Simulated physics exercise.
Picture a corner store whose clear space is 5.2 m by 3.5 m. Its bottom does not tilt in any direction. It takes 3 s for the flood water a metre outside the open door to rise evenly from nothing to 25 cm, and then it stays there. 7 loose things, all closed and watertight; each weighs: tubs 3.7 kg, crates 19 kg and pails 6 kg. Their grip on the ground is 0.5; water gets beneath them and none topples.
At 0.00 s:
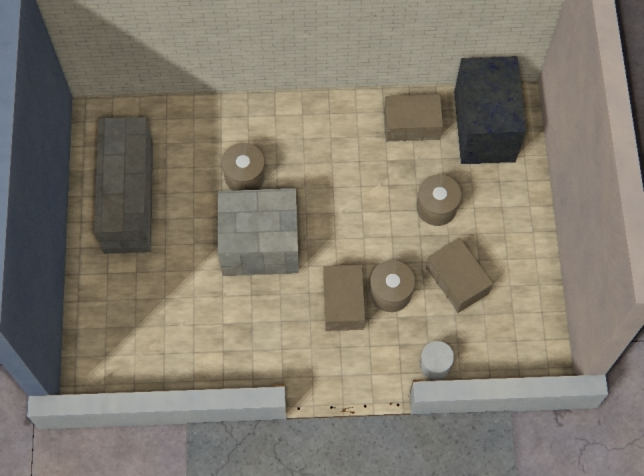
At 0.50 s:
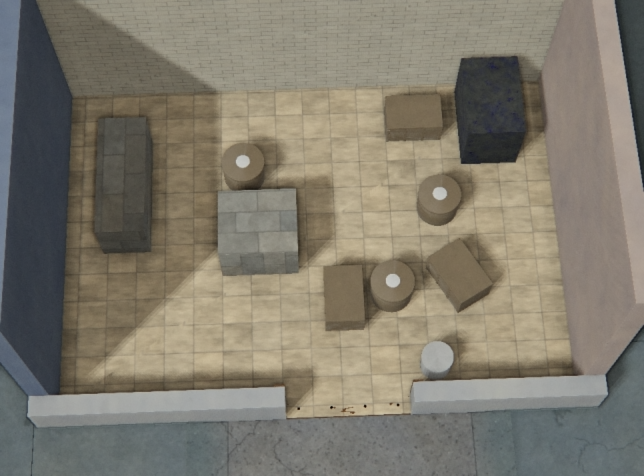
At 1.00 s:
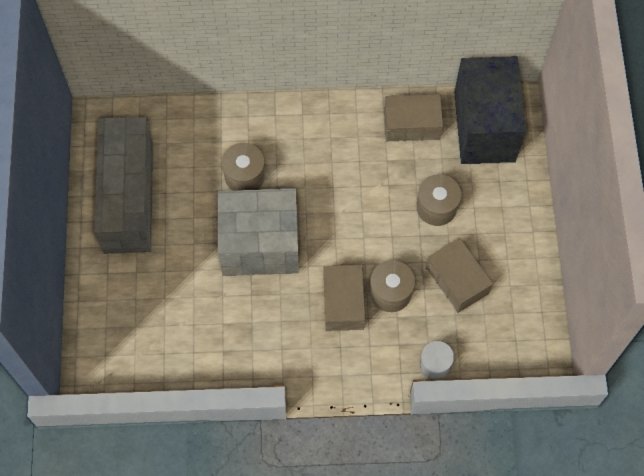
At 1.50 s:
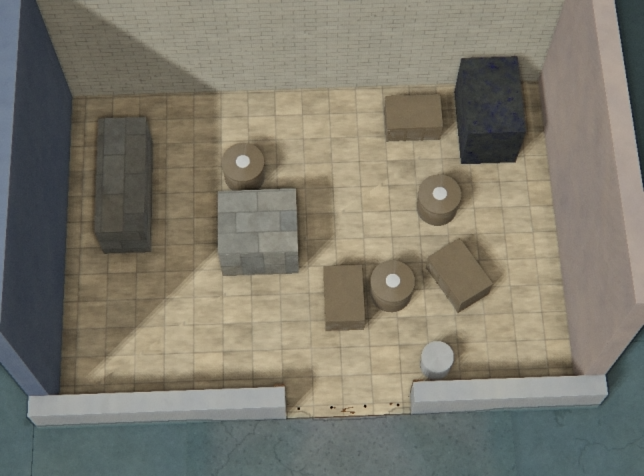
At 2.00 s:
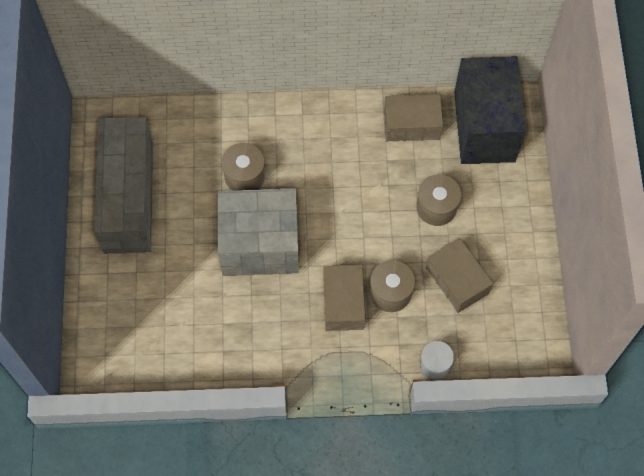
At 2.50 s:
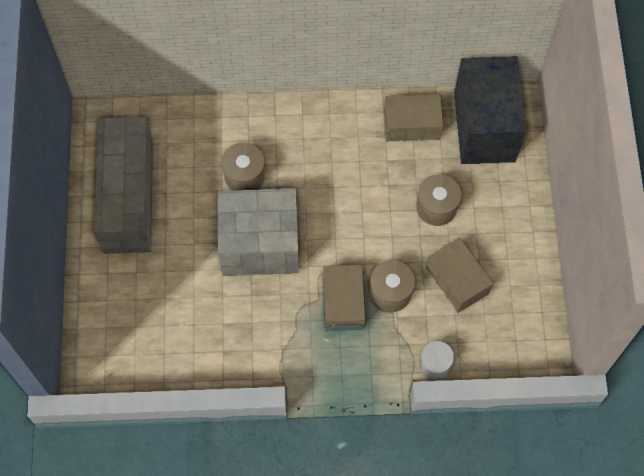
A walled corner store seen from above holds brown crates, round tubs and larger blocks on a tiled floor. Water spreads over the paving outside until it is covered, then slips through the front gap and creeps inward to the nearest crate, while none of the objects move.
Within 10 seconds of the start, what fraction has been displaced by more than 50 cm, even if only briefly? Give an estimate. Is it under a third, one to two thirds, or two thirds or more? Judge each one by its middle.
One to two in three.
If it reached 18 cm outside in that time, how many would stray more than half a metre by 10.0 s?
Then it comes to 4.
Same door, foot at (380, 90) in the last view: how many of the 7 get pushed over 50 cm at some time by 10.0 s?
In that case the number is 7.
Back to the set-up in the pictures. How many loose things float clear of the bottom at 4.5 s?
At that time the total is 2.
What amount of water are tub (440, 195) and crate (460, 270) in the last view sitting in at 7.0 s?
I'd put it at 3 cm and 4 cm respectively.
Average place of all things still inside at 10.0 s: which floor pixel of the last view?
It works out to somewhere near (339, 222) on the floor.
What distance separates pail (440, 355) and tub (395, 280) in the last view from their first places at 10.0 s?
First 10 cm, then 200 cm.
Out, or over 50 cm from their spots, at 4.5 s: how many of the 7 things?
Result: 2.
After 3.5 s 1 of 7 are over 50 cm from their spots; 0 afloat.
After 4.5 s 2 of 7 are over 50 cm from their spots; 2 afloat.
After 7.0 s 3 of 7 are over 50 cm from their spots; 3 afloat.
After 10.0 s 4 of 7 are over 50 cm from their spots, and 4 have been at some point; 5 afloat.
